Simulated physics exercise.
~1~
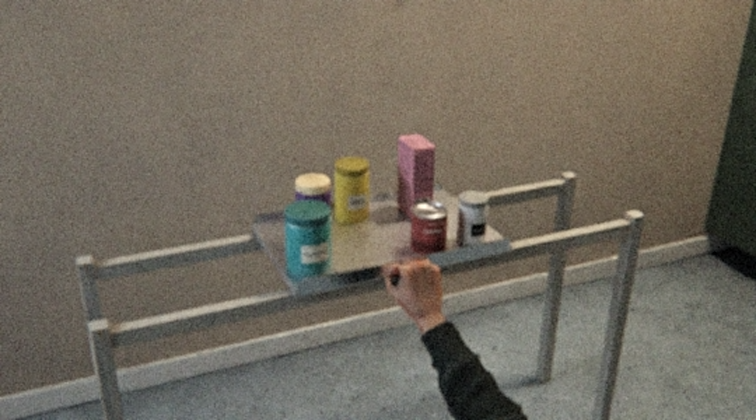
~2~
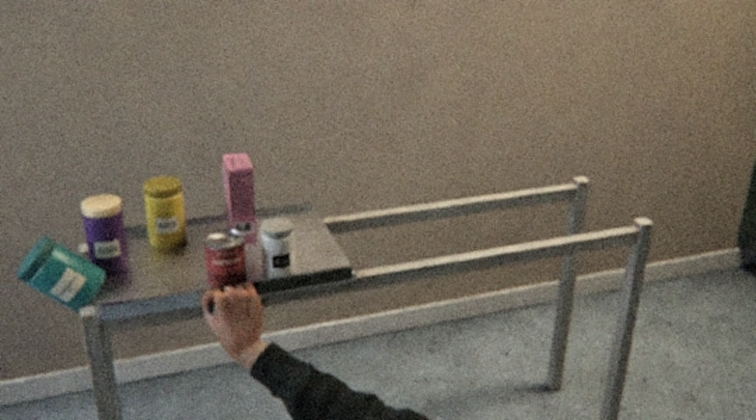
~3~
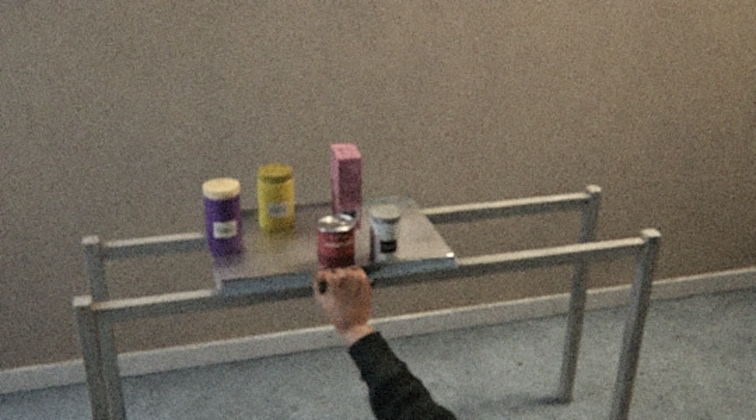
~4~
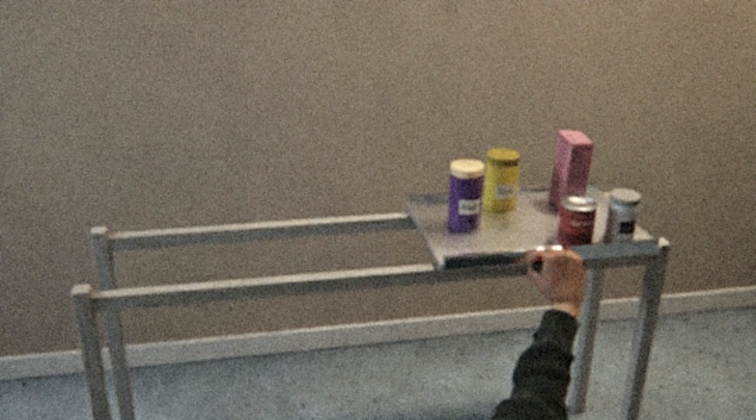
In a plain carpeted room, a hand pulled a metal tray of jars, a tin and a pink packet left along two rails, and the turquoise jar toppled off the end before the tray went back right with the other five still standing.
